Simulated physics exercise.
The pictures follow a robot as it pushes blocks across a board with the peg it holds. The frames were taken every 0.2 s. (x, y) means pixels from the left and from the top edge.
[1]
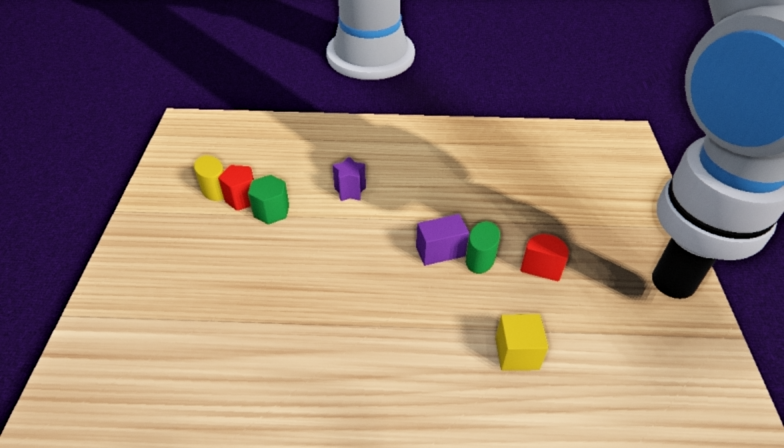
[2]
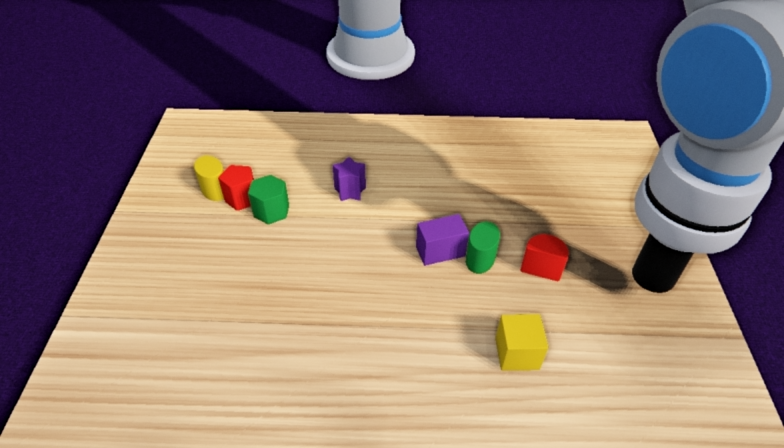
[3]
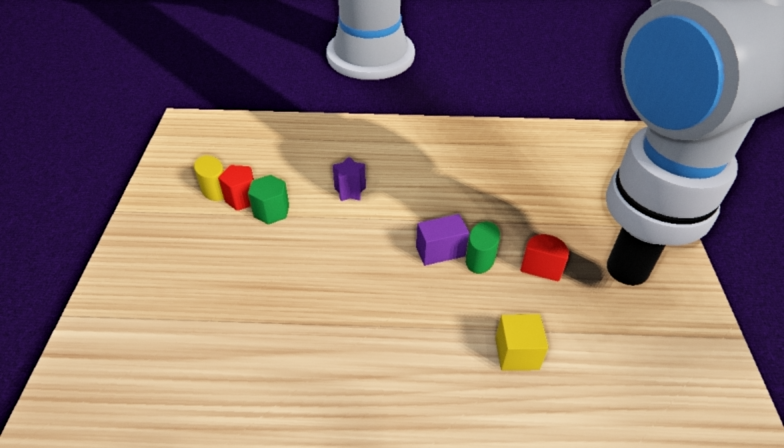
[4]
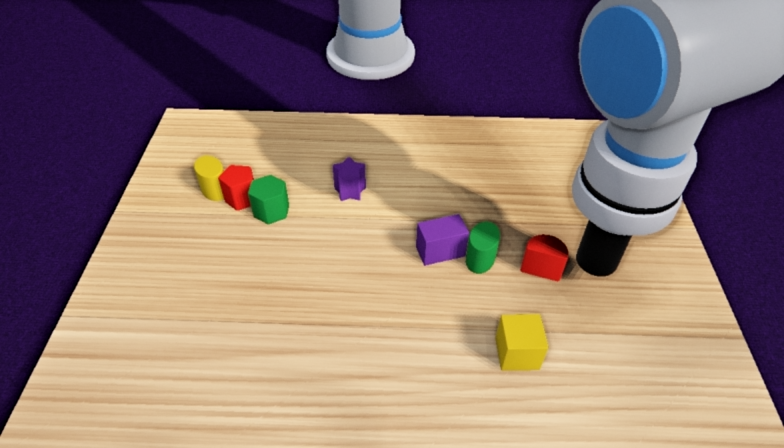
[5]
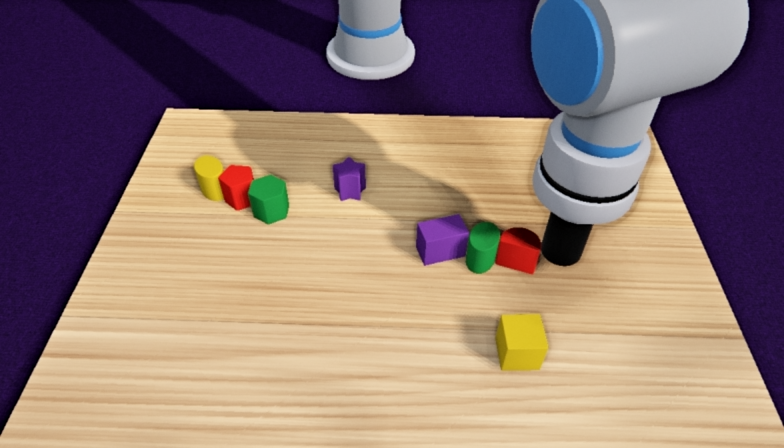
A robot arm with a black tip moved left across the wooden board, reached the red block, and pushed it left up beside the green one, while the other coloured blocks stayed still.
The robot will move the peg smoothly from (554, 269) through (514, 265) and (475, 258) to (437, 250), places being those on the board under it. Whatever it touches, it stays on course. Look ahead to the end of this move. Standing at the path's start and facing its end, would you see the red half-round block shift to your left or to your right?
Displaced left.
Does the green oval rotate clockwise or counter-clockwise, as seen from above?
The green oval rotates clockwise.
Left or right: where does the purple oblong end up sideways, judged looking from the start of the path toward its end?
Facing from start to end, it will go to the right.
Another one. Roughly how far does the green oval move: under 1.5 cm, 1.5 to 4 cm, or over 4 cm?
It slides well over 4 cm.
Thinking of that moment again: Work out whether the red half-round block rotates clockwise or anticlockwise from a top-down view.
Prediction: Counterclockwise.
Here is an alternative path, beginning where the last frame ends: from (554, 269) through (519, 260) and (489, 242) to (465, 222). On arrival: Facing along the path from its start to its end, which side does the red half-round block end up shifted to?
It's going to go left.
What follows on the original path. One third of the way, peg (518, 248); purple oblong (416, 219), turned 20° anticlockwise; green oval (445, 230), turned 15° clockwise; red half-round block (480, 234).
Two thirds of the way, peg (478, 241); purple oblong (387, 208), turned 15° anticlockwise; green oval (404, 225), turned 25° clockwise; red half-round block (439, 229), turned 10° anticlockwise.
At the end, peg (439, 233); purple oblong (380, 205); green oval (363, 229), turned 35° clockwise; red half-round block (398, 229), turned 40° anticlockwise.
